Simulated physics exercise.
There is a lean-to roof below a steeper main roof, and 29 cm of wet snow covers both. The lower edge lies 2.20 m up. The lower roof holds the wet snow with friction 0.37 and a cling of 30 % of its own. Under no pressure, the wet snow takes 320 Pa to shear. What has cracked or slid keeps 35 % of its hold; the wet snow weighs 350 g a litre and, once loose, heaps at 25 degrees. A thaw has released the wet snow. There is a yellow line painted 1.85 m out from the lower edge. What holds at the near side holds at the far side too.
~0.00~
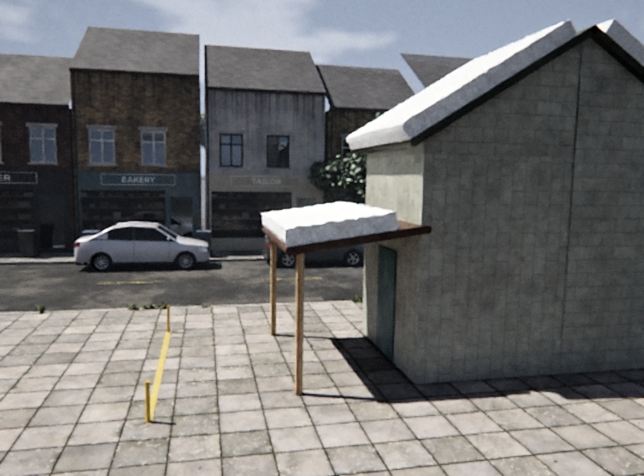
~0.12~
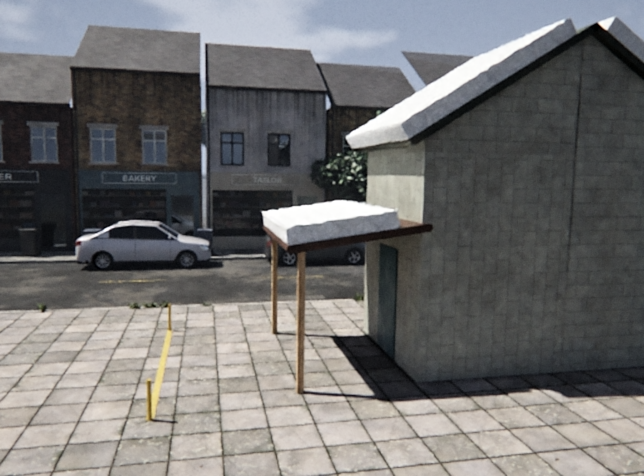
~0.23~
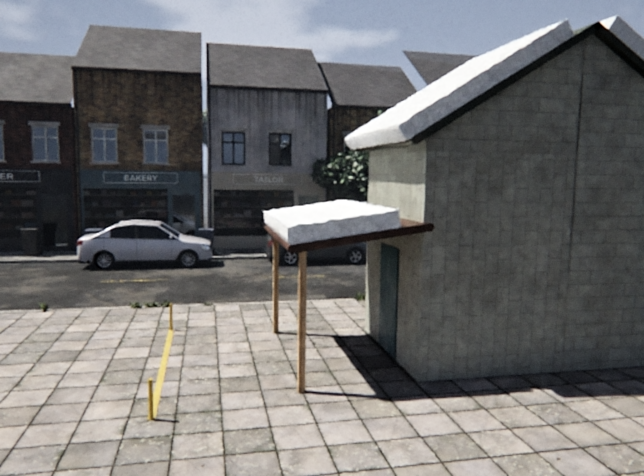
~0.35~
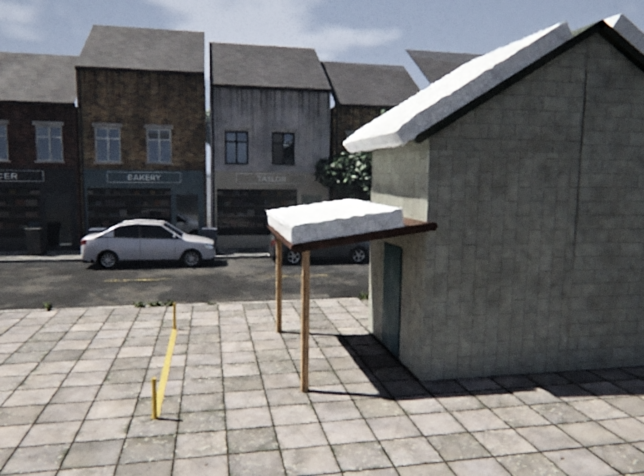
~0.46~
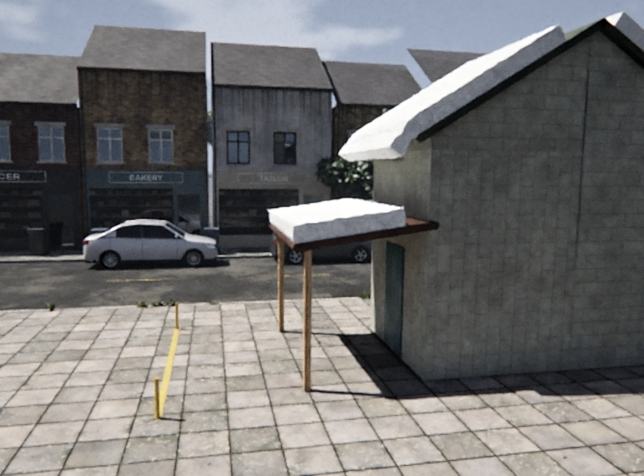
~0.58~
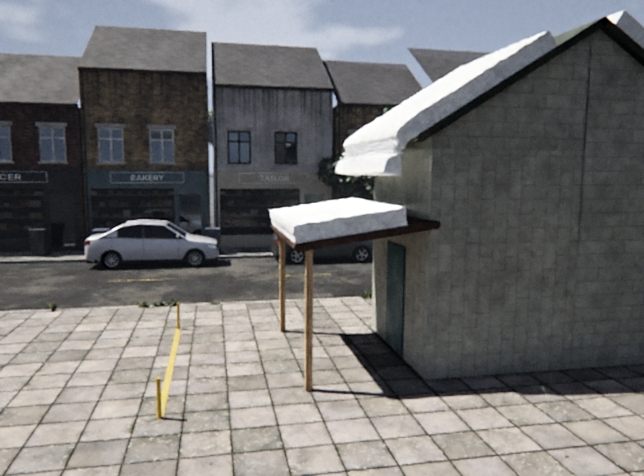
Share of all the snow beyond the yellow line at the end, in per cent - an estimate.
39 %.
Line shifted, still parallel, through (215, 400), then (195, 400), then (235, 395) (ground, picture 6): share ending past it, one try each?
One by one: 55 in a hundred, 45 in a hundred, 60 in a hundred.
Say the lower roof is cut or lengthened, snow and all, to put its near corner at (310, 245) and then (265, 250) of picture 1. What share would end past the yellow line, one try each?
First 40 per cent, second 40 per cent.
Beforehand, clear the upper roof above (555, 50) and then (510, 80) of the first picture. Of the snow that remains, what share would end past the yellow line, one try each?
It would be 35 percent the first time and 16 percent the second.
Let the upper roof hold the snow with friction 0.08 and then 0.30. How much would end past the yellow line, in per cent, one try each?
45 %, then 30 %.
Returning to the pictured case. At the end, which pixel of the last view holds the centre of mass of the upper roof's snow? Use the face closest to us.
Pretty much at (165, 347), I'd say.
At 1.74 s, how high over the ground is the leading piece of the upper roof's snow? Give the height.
Close to 1.4 metres, I reckon.
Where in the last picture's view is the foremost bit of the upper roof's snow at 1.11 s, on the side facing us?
It shows up near (318, 211) in the last picture.
By 1.11 s, none is below the lower edge and 0 % is past the line.
By 1.74 s, 16 % is below the lower edge and 0 % is past the line.
By 2.37 s, 63 % is below the lower edge and 35 % is past the line.
By 3.00 s, 63 % is below the lower edge and 39 % is past the line.
By 3.40 s, at the end, 63 % is below the lower edge and 39 % is past the line.
